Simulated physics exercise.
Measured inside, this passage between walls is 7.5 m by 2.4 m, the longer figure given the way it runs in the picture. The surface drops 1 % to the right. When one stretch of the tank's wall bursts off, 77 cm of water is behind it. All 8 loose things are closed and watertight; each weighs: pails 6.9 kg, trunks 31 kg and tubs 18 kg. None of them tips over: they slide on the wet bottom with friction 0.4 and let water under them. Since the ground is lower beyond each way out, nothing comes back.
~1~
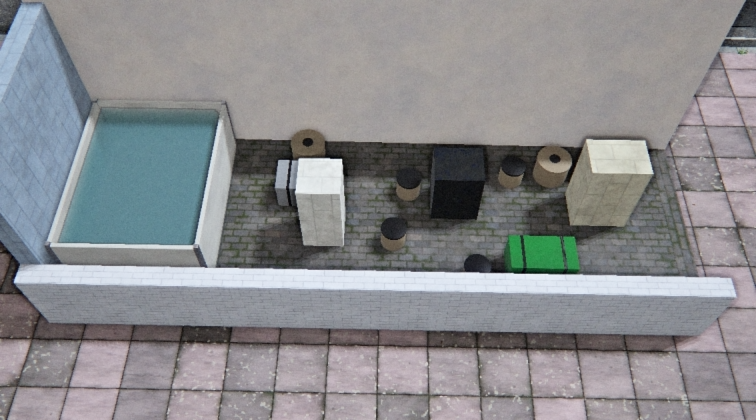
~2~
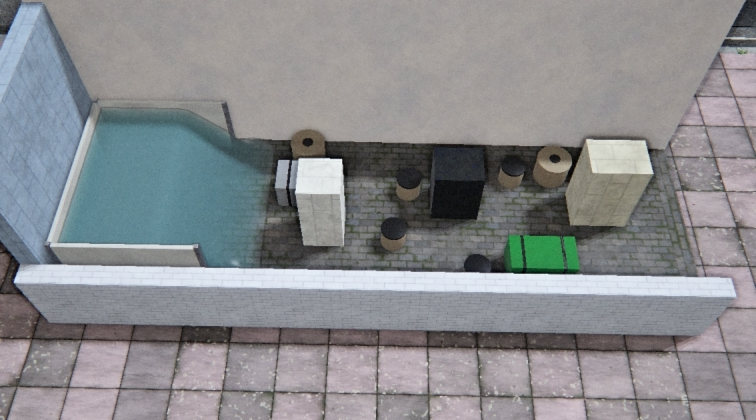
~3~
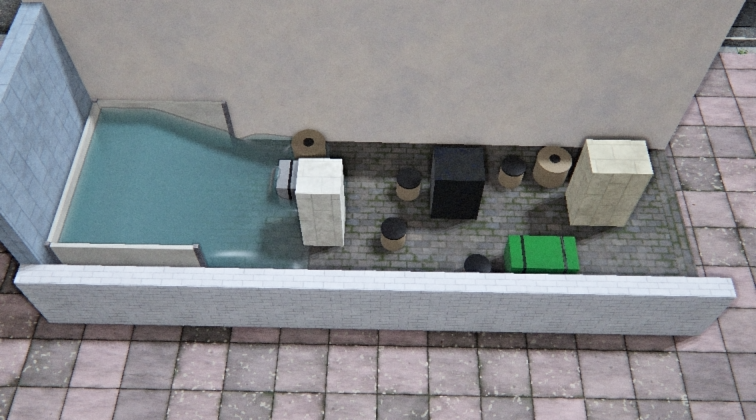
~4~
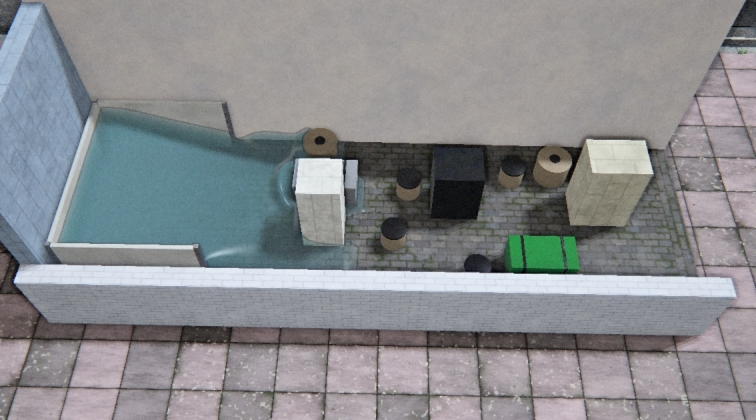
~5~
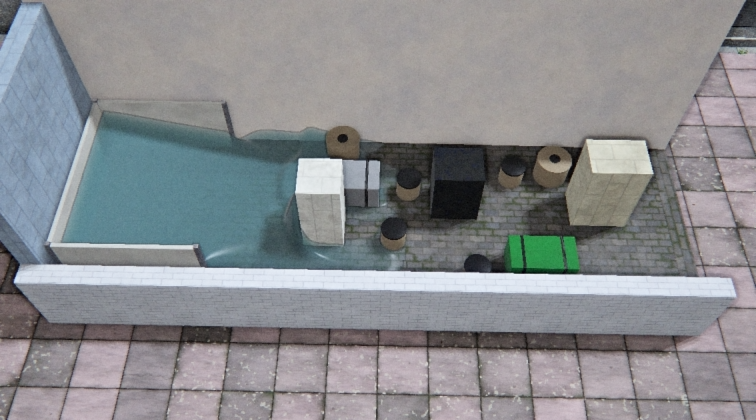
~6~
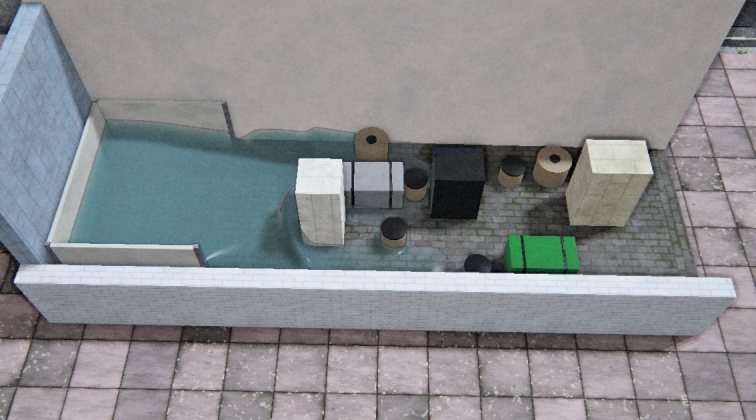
Teal water bursts through the right side of a pale tank at the left end of a walled, brick-paved passage, seen from above by a still camera. White, black and cream blocks stand among small dark-topped tubs, tan round tubs and a green trunk at right. Spreading rightward around the white block, the water pushes a grey trunk and a tan tub right, then nudges a dark-topped tub.
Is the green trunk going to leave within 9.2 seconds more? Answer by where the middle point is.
Here the green trunk goes out.
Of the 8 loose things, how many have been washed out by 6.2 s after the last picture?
Result: 8.
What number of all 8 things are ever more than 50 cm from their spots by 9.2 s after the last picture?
8 of them.
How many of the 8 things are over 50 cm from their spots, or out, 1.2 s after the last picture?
It comes to 7.
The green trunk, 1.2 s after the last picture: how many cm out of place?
By that time, close to 100 cm.
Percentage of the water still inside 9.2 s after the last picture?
Close to 38 in a hundred parts remain.
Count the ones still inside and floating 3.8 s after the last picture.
My tally comes to 1.
Then, 1.2 s after the last picture the green trunk is near (629, 236), 1.1 m from its start, aground; 0 of 8 are out; 5 afloat.
Then, 3.8 s after the last picture the green trunk has gone out; 5 of 8 are out; 1 afloat.
Then, 6.2 s after the last picture the green trunk has gone out; 8 of 8 are out; 0 afloat.
Then, 9.2 s after the last picture the green trunk has gone out; 8 of 8 are out; 0 afloat.
